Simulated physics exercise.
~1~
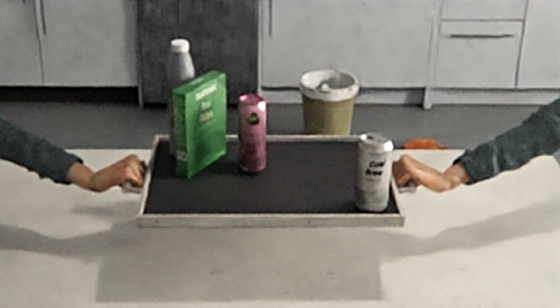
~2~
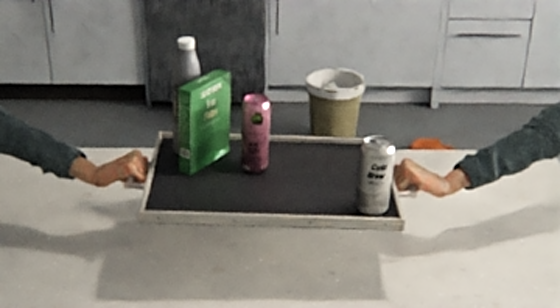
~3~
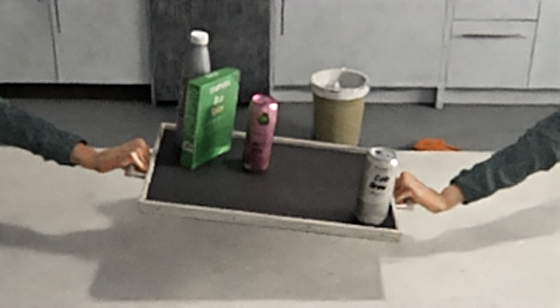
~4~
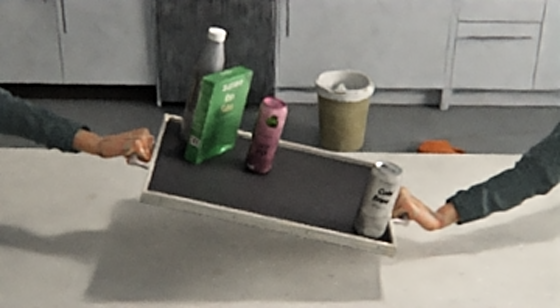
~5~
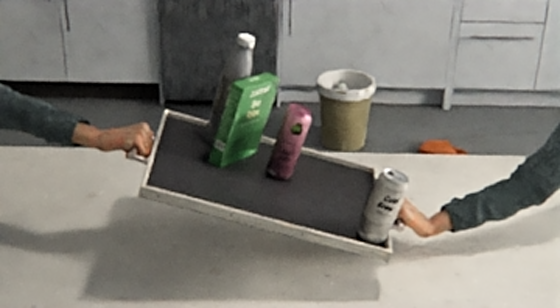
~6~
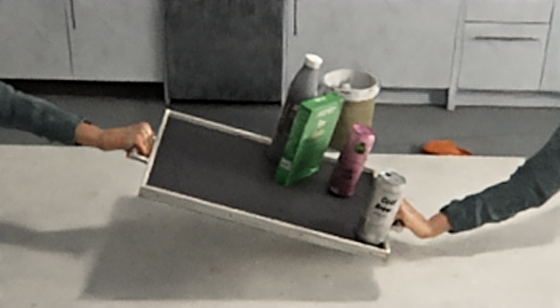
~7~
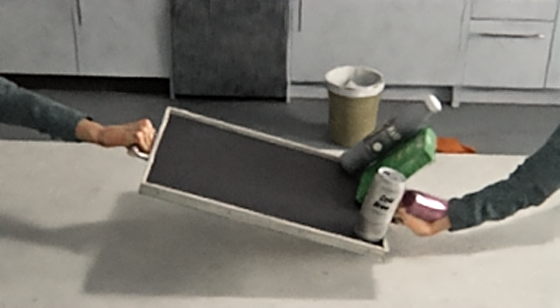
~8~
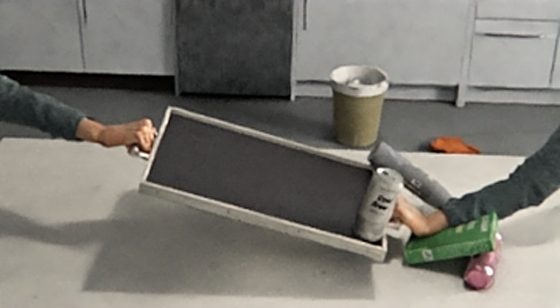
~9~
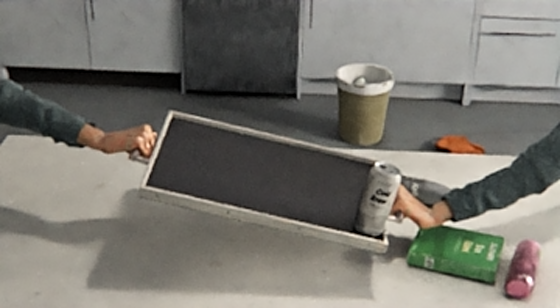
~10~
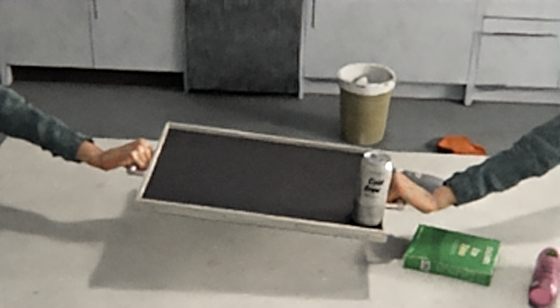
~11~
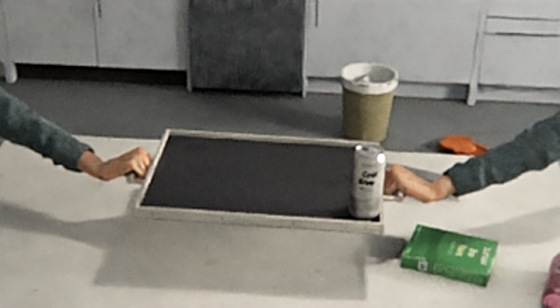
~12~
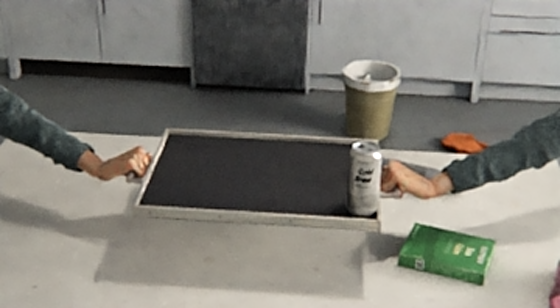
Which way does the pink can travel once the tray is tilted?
The pink can moves to the right, sliding along the tray and going over its edge onto the table.
